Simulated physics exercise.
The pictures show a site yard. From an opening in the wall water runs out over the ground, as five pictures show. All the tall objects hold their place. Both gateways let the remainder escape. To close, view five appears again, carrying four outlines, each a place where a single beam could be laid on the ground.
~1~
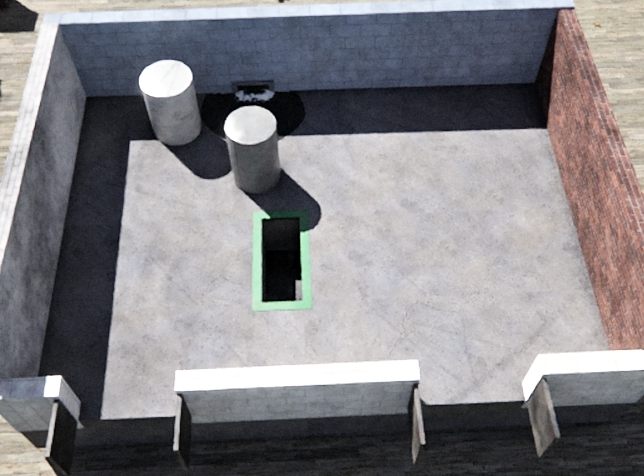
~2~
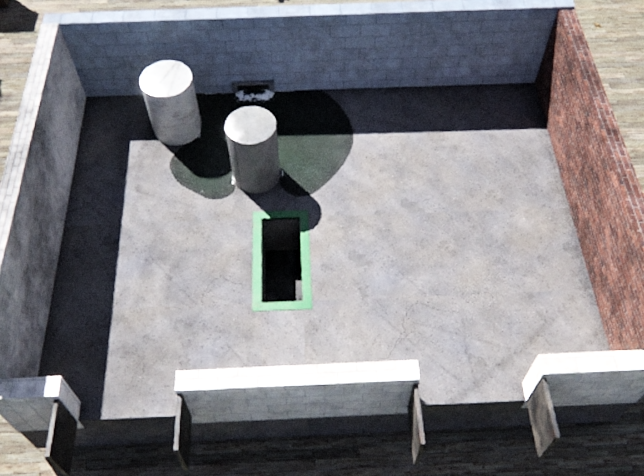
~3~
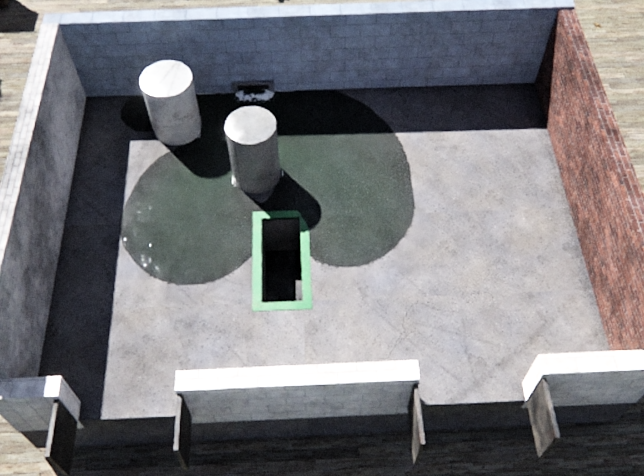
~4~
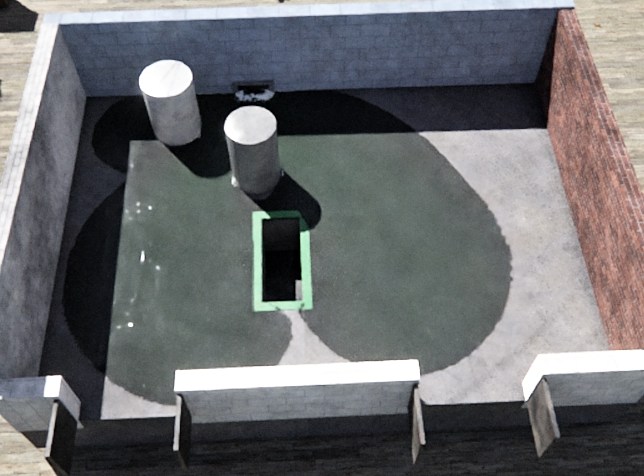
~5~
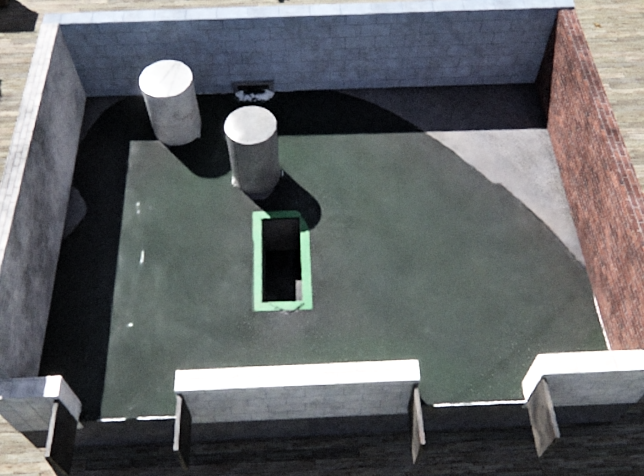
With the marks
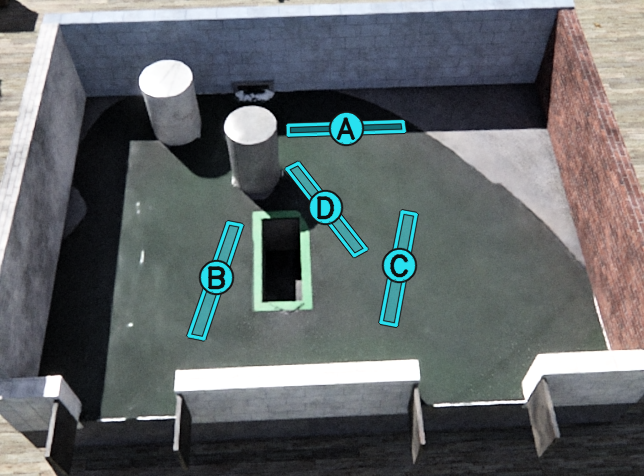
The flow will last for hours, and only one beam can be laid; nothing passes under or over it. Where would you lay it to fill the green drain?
Go for C.
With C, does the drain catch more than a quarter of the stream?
No, it does not.
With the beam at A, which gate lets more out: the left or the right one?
The right gate.
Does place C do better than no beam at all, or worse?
It is better.
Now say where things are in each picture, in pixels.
The first frame shows outfall at (253, 87); green drain at (281, 259); open gate at (466, 385); open gate at (134, 400); front seen at (210, 126), 4 % of the ground wet; green drain still dry.
The second frame shows front seen at (313, 184), 12 % of the ground wet; green drain still dry.
The third frame shows front seen at (352, 263), 28 % of the ground wet; green drain still dry.
The fourth frame shows front seen at (473, 330), 58 % of the ground wet; green drain taking water.
The fifth frame shows front seen at (590, 321), 76 % of the ground wet; green drain taking water.
On the marked copy, A from (288, 130) to (403, 126); B from (196, 337) to (234, 224); C from (388, 323) to (409, 213); D from (292, 166) to (360, 252).
With A, about 11 % of the stream goes into the green drain, about 89 % out by the gates.
With B, about 9 % of the stream goes into the green drain, about 91 % out by the gates.
With C, about 18 % of the stream goes into the green drain, about 82 % out by the gates.
With D, about 11 % of the stream goes into the green drain, about 89 % out by the gates.
